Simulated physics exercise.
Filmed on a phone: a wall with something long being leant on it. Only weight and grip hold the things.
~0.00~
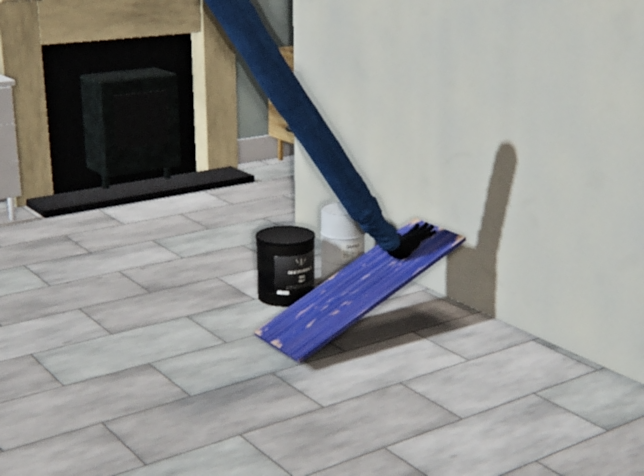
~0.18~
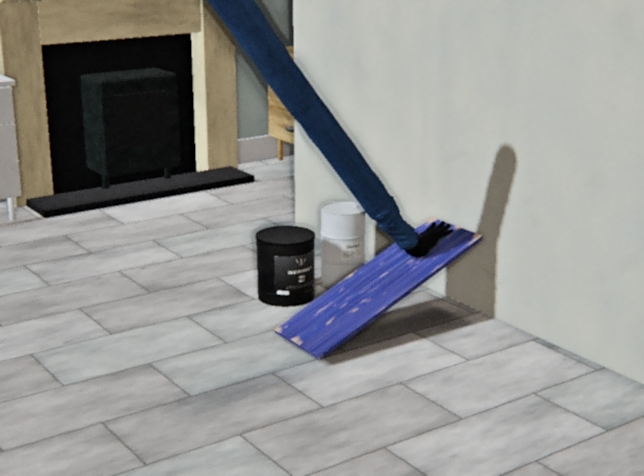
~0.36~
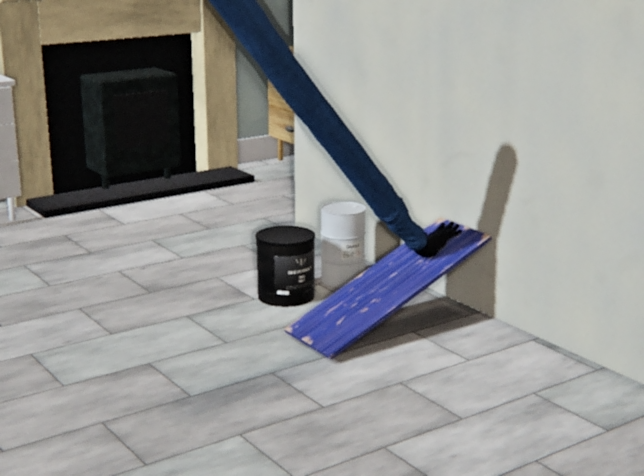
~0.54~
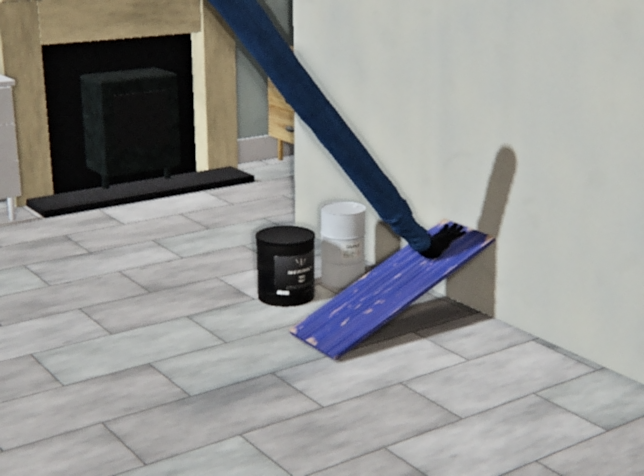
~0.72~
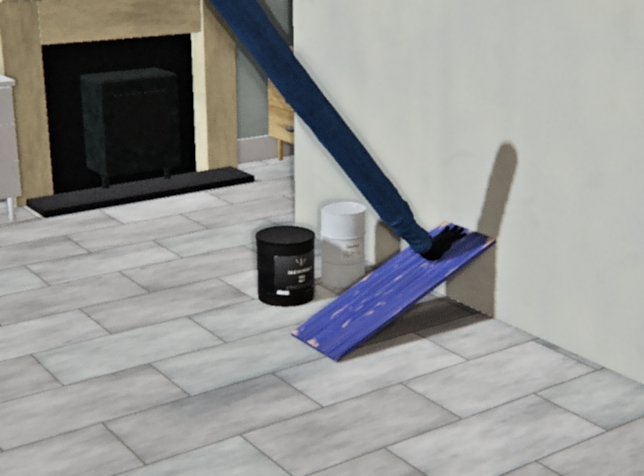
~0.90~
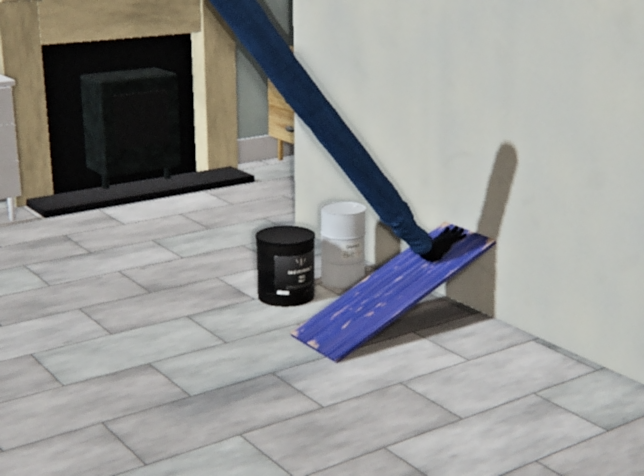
In a room with a grey tiled floor, a blue-sleeved arm moved a blue board a short way right, past a black pail and a white tub, and leant it on the wall, keeping hold.
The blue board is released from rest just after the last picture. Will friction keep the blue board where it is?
The board slides down.
After 1.20 s, blue board 15° lower than it was left near (388, 315).
After 1.30 s, blue board 23° lower than it was left near (386, 322).
After 1.50 s, blue board 22° lower than it was left near (385, 327).
At rest (2.6 s), moved from the start, blue board; the other 2 in place. Seen from the same camera at the end, blue board near (385, 327). The board slips out.
